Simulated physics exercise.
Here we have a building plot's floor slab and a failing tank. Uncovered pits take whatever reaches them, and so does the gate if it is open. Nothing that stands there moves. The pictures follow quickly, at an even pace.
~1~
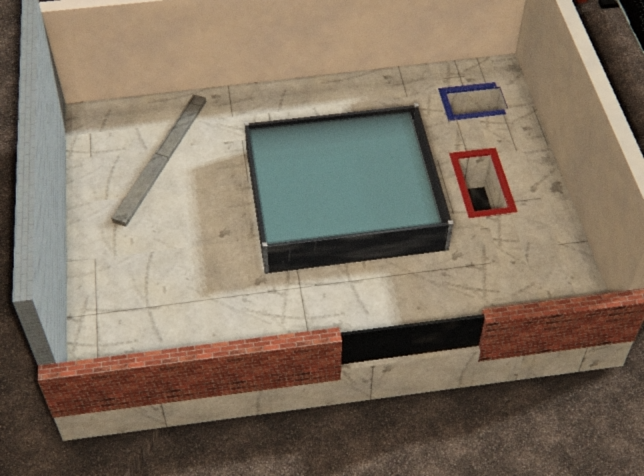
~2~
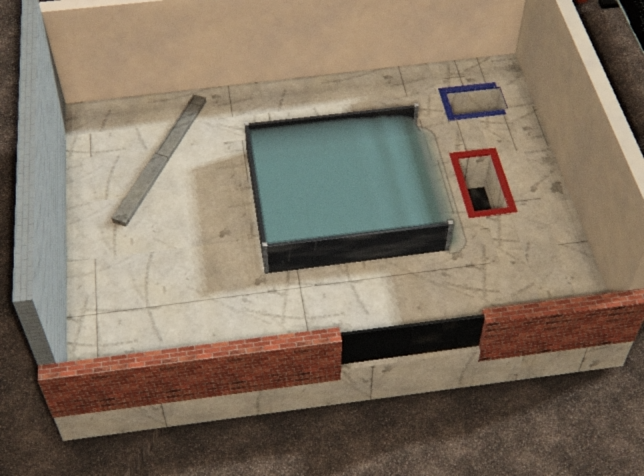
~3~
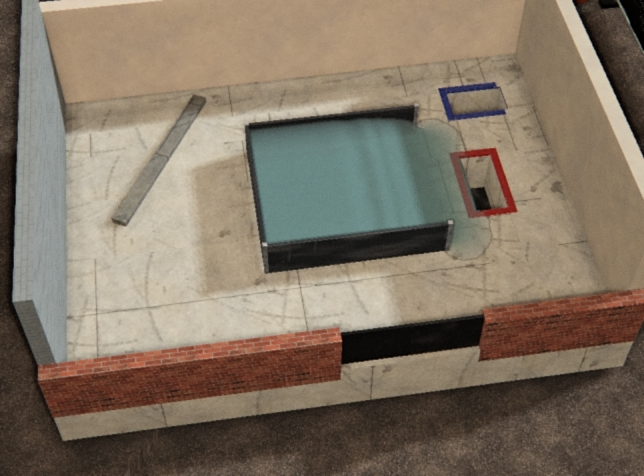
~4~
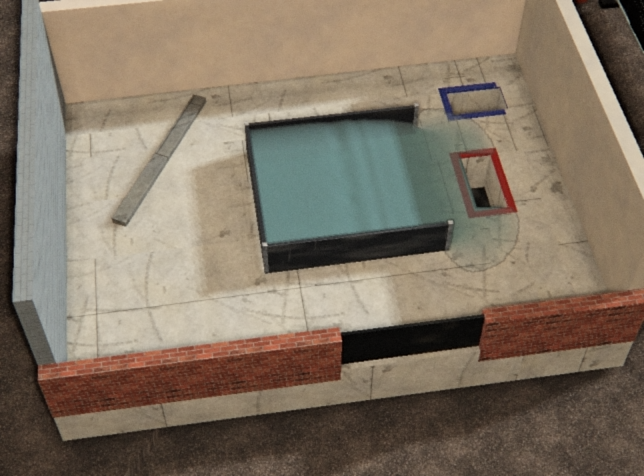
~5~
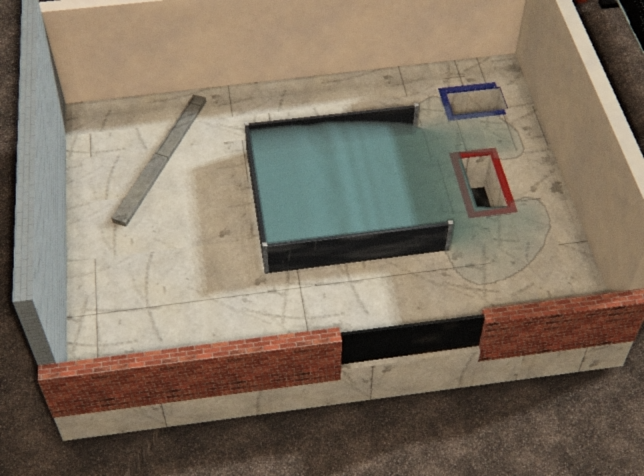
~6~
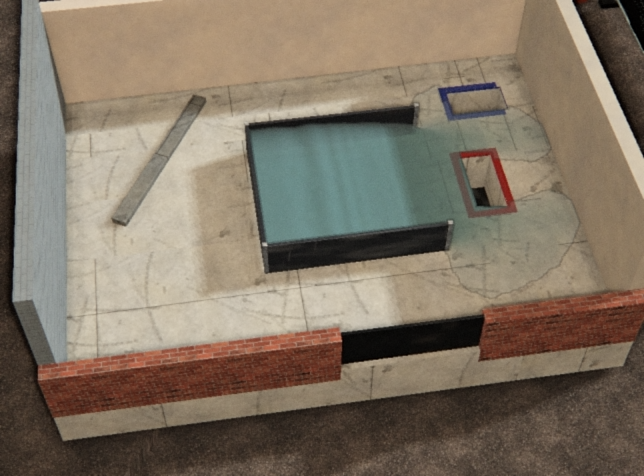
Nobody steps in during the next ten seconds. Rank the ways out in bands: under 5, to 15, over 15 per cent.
In the end: The gate takes not even 5 %; the blue pit takes between 5 and 15 %; the red pit takes above 15 %.
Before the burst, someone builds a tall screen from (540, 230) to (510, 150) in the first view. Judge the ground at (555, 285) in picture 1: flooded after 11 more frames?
At that place: Wet.
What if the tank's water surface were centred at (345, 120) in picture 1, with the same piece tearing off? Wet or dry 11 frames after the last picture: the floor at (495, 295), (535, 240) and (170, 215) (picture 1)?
As listed: Free of water, wet, free of water.
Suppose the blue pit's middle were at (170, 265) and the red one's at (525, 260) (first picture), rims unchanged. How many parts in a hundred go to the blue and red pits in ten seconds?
Parts in a hundred: Blue 6, red 30.
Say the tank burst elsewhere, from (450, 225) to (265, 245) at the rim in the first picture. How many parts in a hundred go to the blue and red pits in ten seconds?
Roughly, in per cent: Blue 8, red 10.
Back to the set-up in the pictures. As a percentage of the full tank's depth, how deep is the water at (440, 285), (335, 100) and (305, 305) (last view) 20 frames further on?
In that order: 4, 0 and 0 per cent.
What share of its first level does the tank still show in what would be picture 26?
Some 30 per cent.
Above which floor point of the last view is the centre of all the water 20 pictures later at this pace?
Around (421, 200).
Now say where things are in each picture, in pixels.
In the first frame, still water in the water tank at (345, 176).
In the second frame, water pours out at (428, 182) and has run to a hidden place.
In the third frame, the front is at (428, 123), out from the gap at (428, 183).
In the fourth frame, the front is at (451, 115), out from the gap at (428, 184).
In the fifth frame, the front is at (487, 113), out from the gap at (428, 184).
In the sixth frame, the front is at (534, 123), out from the gap at (428, 184).
A moment on, water covers 20 % of the floor; the gate 0 %, the blue pit 1 %, the red pit 13 %.
Next, water covers 25 % of the floor; the gate 0 %, the blue pit 3 %, the red pit 23 %.
Then, water covers 30 % of the floor; the gate 0 %, the blue pit 6 %, the red pit 36 %.
Later, water covers 65 % of the floor; the gate 0 %, the blue pit 9 %, the red pit 48 %.
In the end, water covers 75 % of the floor; the gate 0 %, the blue pit 12 %, the red pit 55 %.
